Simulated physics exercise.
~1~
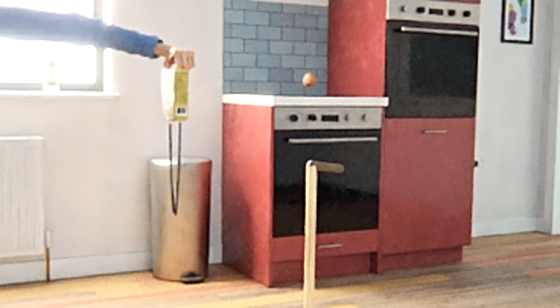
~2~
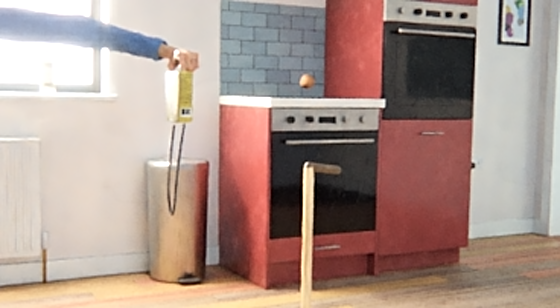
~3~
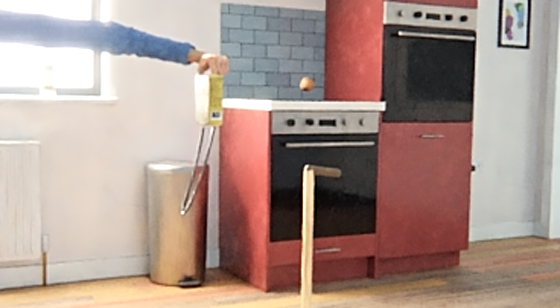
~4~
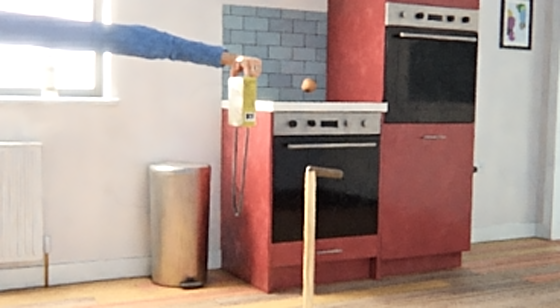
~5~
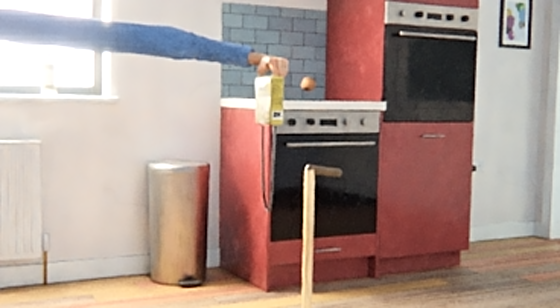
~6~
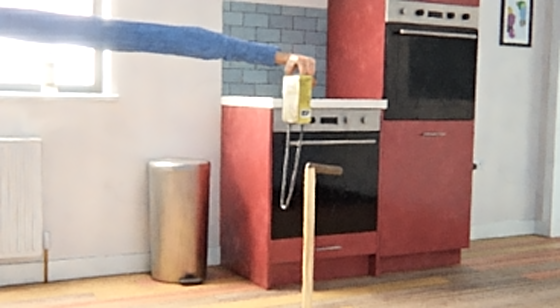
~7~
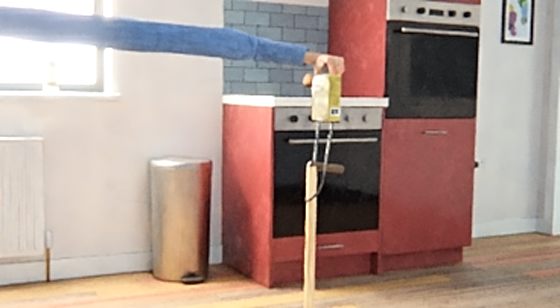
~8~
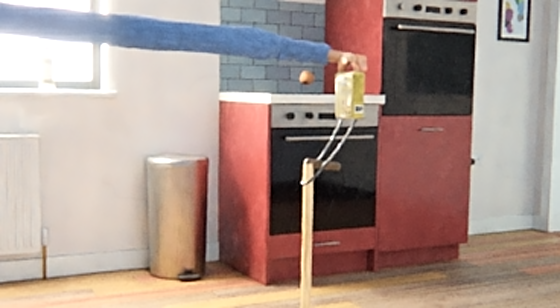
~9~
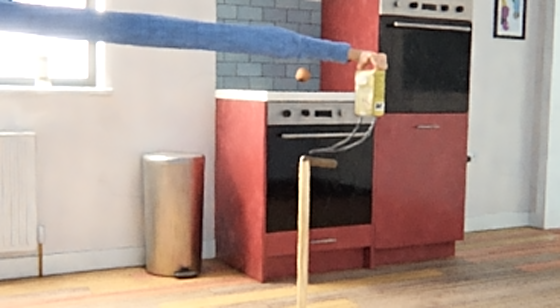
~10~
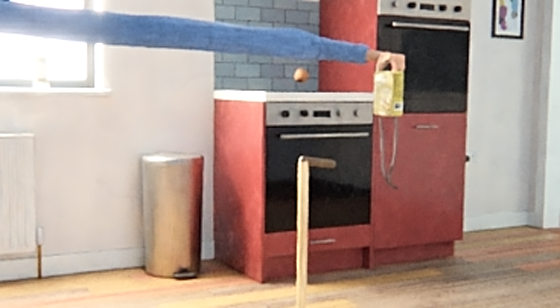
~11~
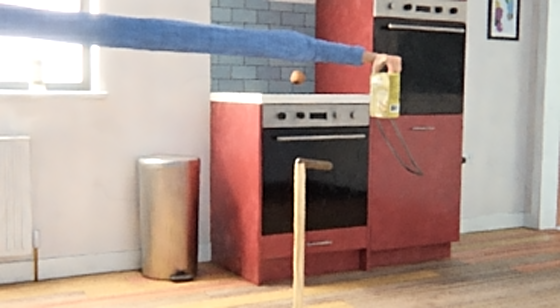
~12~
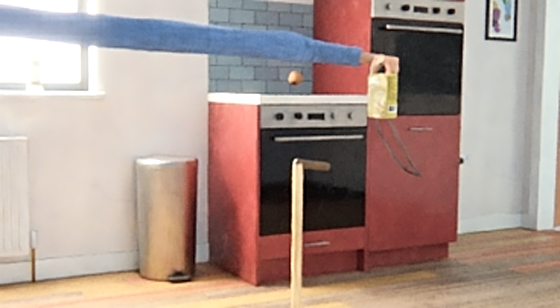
In a bright kitchen with red cabinets, a silver bin and built-in ovens, a blue-sleeved arm reaches in from the left, holding a yellow pouch with a thin loop dangling below. The hand carries the pouch steadily right, toward a slim wooden post with a short sideways hook. As the pouch passes above the post, the loop meets the top and trails behind, slanting back toward it. The hand keeps going, and the loop comes free and swings beneath the pouch. Finally the arm holds the pouch nearly still, clear of the post on its right.
